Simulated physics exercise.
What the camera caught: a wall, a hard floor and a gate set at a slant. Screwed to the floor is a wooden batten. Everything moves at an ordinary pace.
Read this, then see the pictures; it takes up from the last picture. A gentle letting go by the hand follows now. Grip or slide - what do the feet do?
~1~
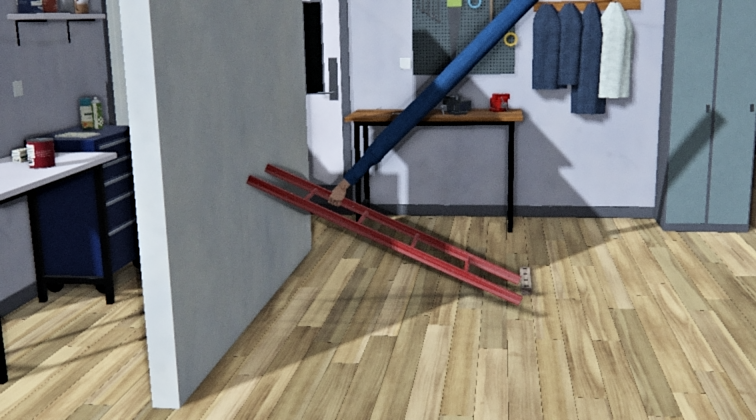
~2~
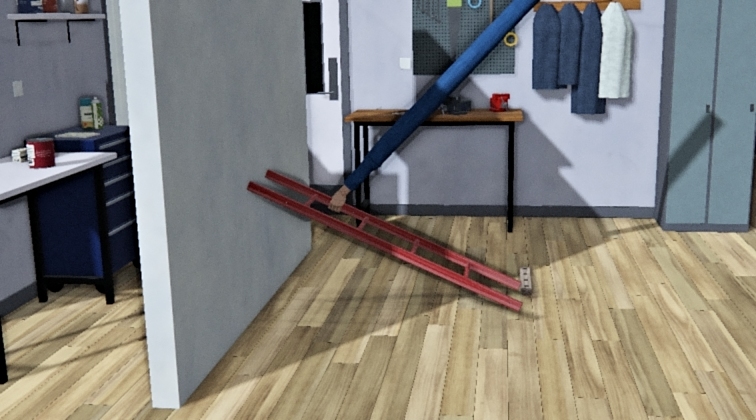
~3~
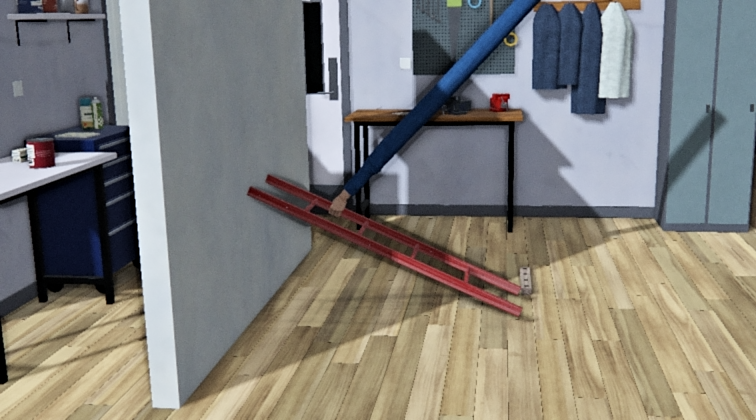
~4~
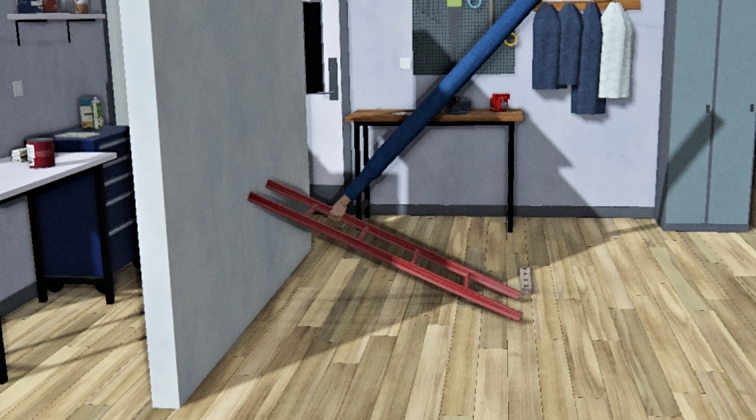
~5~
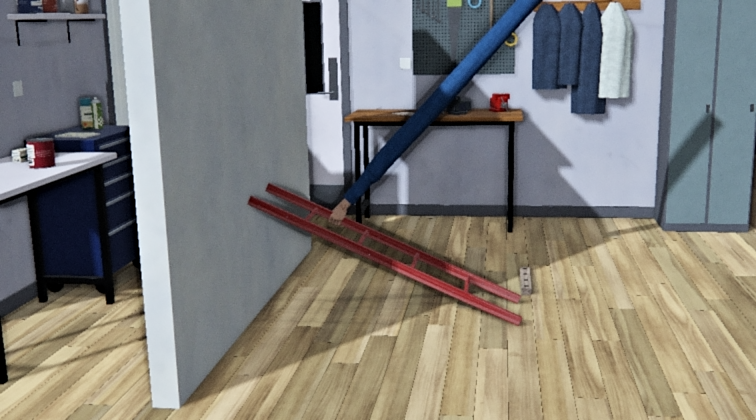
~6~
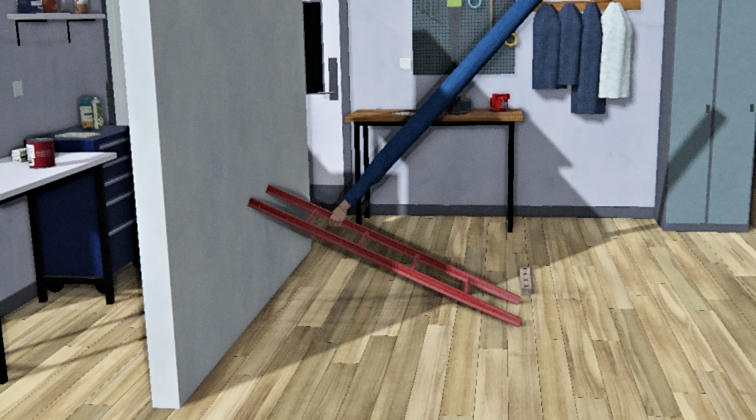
The feet slide.
Then, 0.26 s later than the last frame, red gate tilted by 9° near (396, 274).
When it is over, the red gate slips down, near (405, 308).
